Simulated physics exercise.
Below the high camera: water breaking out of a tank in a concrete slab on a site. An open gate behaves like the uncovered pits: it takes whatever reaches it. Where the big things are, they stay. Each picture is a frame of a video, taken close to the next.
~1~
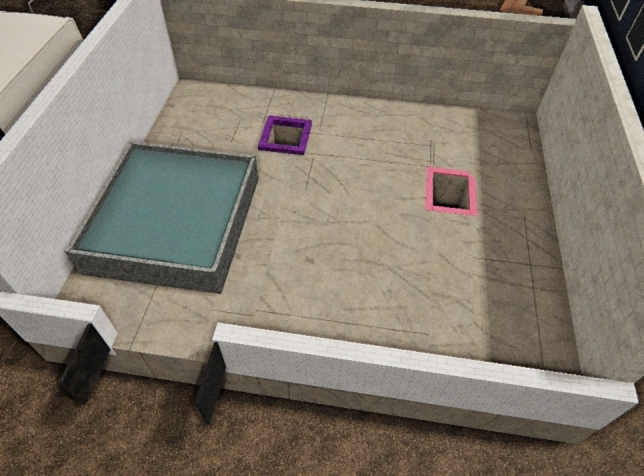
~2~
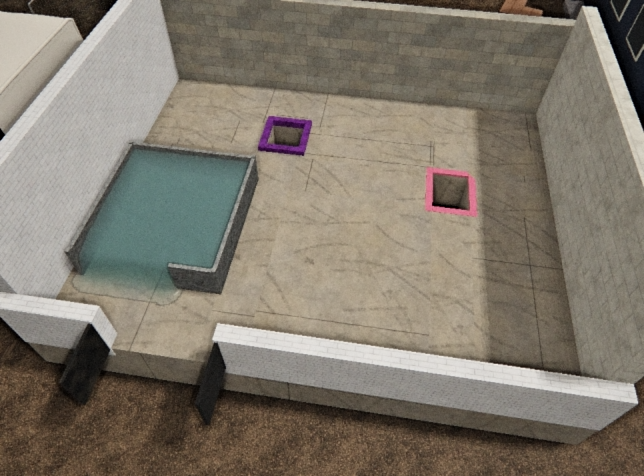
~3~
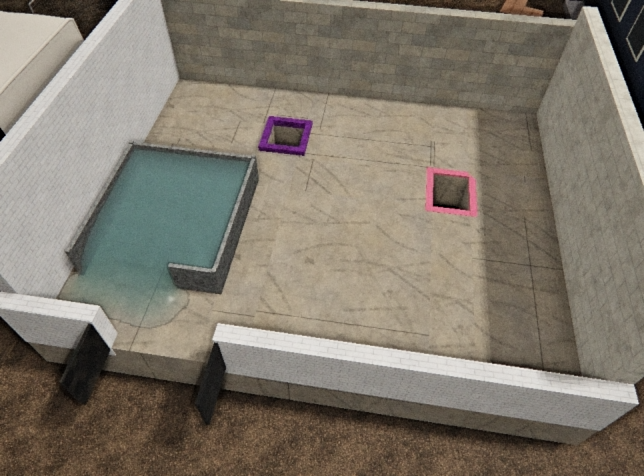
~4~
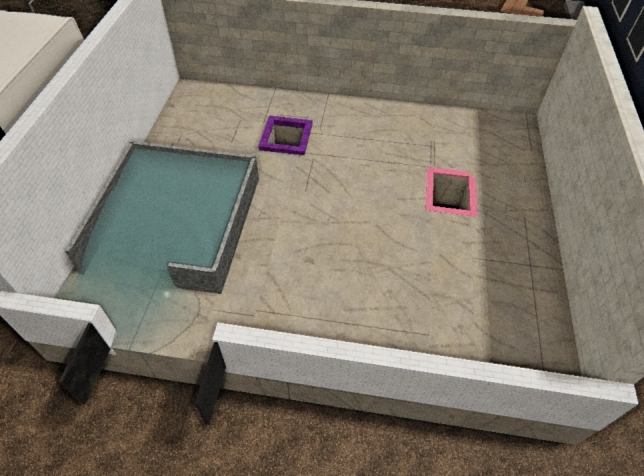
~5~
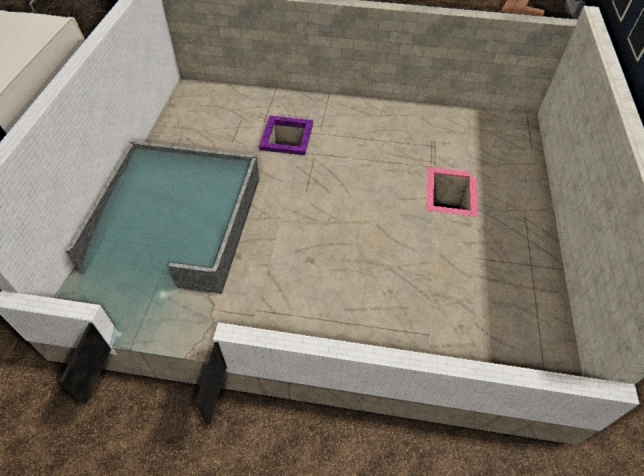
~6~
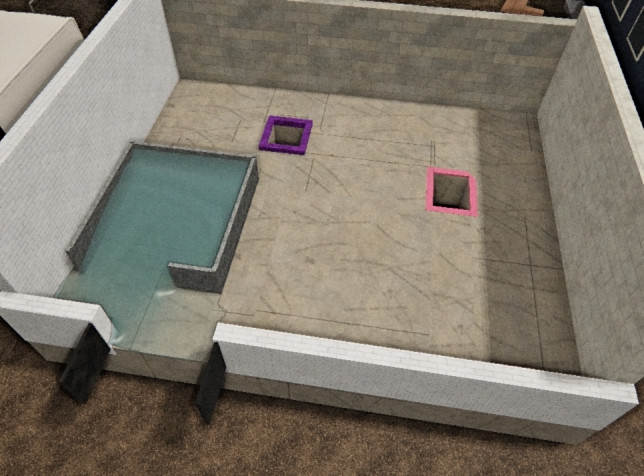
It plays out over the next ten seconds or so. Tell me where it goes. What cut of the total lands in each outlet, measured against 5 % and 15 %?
As I see it, the gate is a major outlet here - beyond fifteen per cent; the purple pit is a minor outlet here - below five per cent; the pink pit is a minor outlet here - below five per cent.
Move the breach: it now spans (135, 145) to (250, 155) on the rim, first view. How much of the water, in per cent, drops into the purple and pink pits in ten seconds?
Shares: Purple at 6 percent, pink at 10 percent.
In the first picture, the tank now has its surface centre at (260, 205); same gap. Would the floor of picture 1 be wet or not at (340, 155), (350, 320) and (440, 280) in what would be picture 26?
Looking at all three, I'd call them bone dry, swamped, swamped.
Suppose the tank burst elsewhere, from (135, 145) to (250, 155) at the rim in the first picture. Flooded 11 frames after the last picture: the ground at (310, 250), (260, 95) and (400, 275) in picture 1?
First spot spared, second spot submerged, third spot spared.
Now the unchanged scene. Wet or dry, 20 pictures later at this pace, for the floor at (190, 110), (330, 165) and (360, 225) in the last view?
Drenched; left dry; left dry.
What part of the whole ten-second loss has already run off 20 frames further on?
About 50 per cent.
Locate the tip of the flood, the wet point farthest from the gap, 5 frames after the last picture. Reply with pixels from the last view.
The farthest wet spot is near (237, 350).
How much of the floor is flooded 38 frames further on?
About 40 in a hundred.
A moment on, water covers 5 % of the floor; the gate 6 %, the purple pit 0 %, the pink pit 0 %.
Next, water covers 10 % of the floor; the gate 13 %, the purple pit 0 %, the pink pit 0 %.
Then, water covers 20 % of the floor; the gate 24 %, the purple pit 0 %, the pink pit 0 %.
Later, water covers 40 % of the floor; the gate 35 %, the purple pit 0 %, the pink pit 0 %.
In the end, water covers 55 % of the floor; the gate 47 %, the purple pit 0 %, the pink pit 0 %.
